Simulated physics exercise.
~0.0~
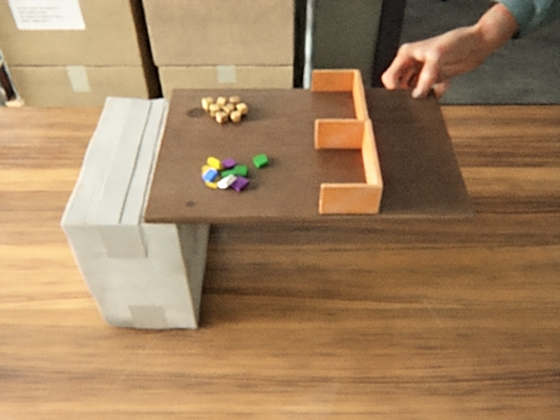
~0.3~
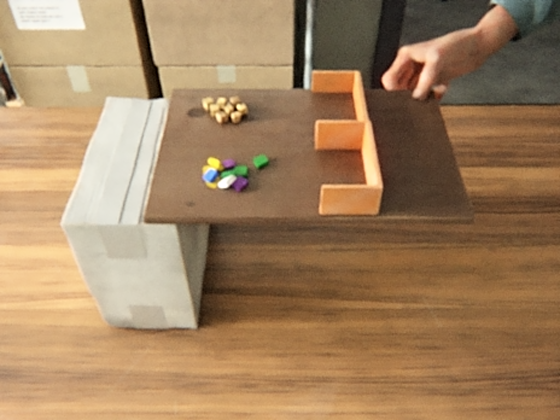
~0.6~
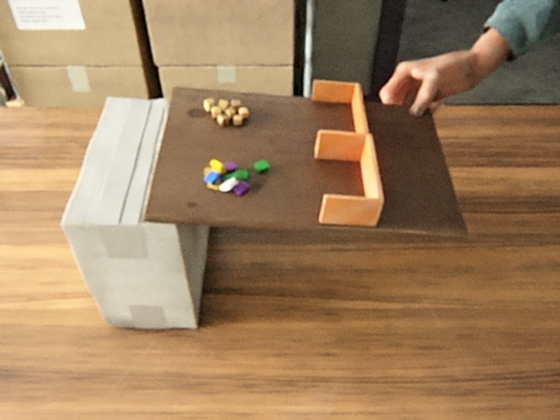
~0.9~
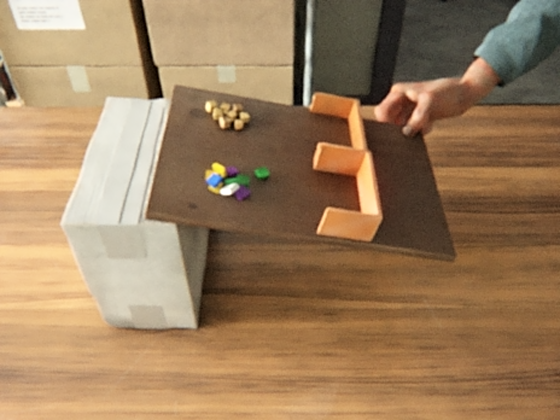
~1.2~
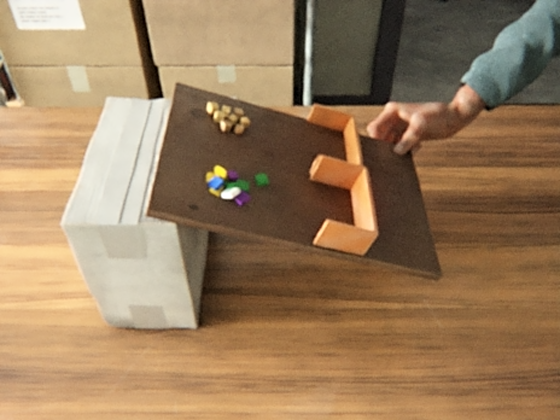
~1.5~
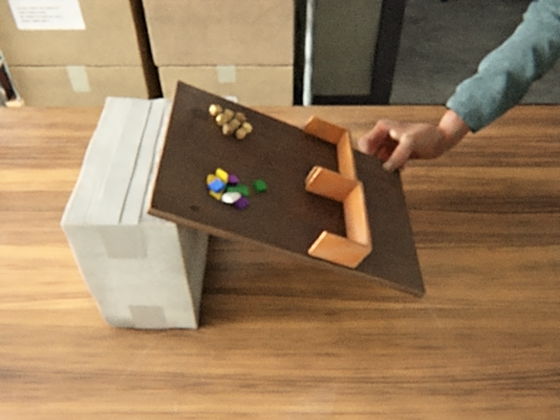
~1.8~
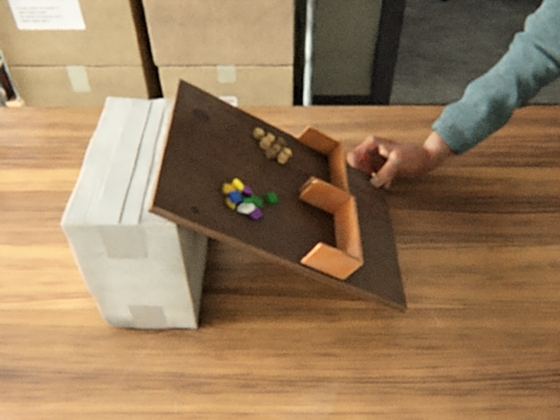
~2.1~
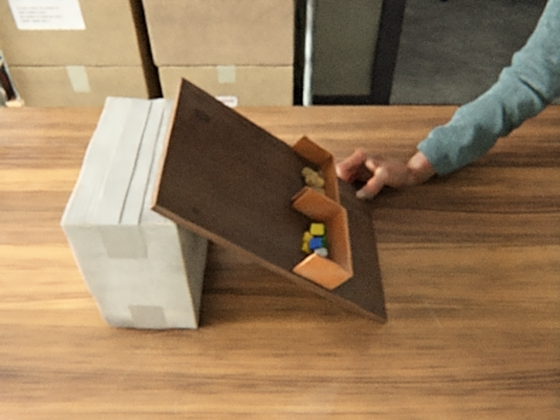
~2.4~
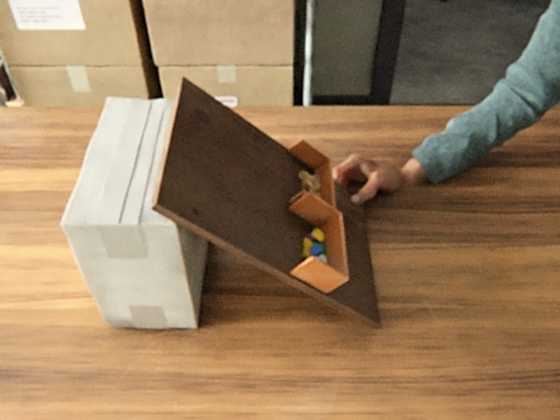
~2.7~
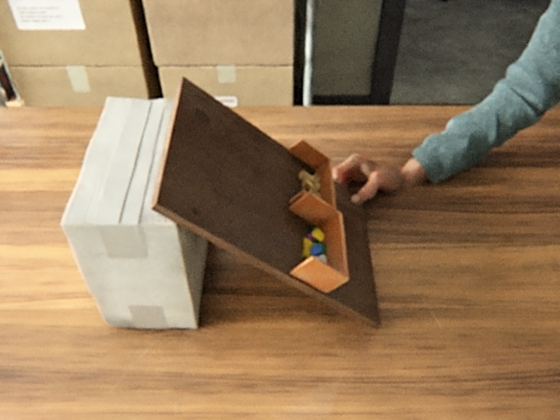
On a wood-grained table with cardboard boxes behind it, seen from the front and slightly above, a dark brown board rests its left end on a pale grey box. A cluster of small tan pieces lies on the far side of the board and a multicoloured cluster on the near side, with orange barriers to their right. A hand in a teal sleeve lowers the right end, tilting the board steadily while both clusters at first stay put. As the slope steepens, both slide down to the right. They end gathered behind the barriers, the board steeply tilted and still.
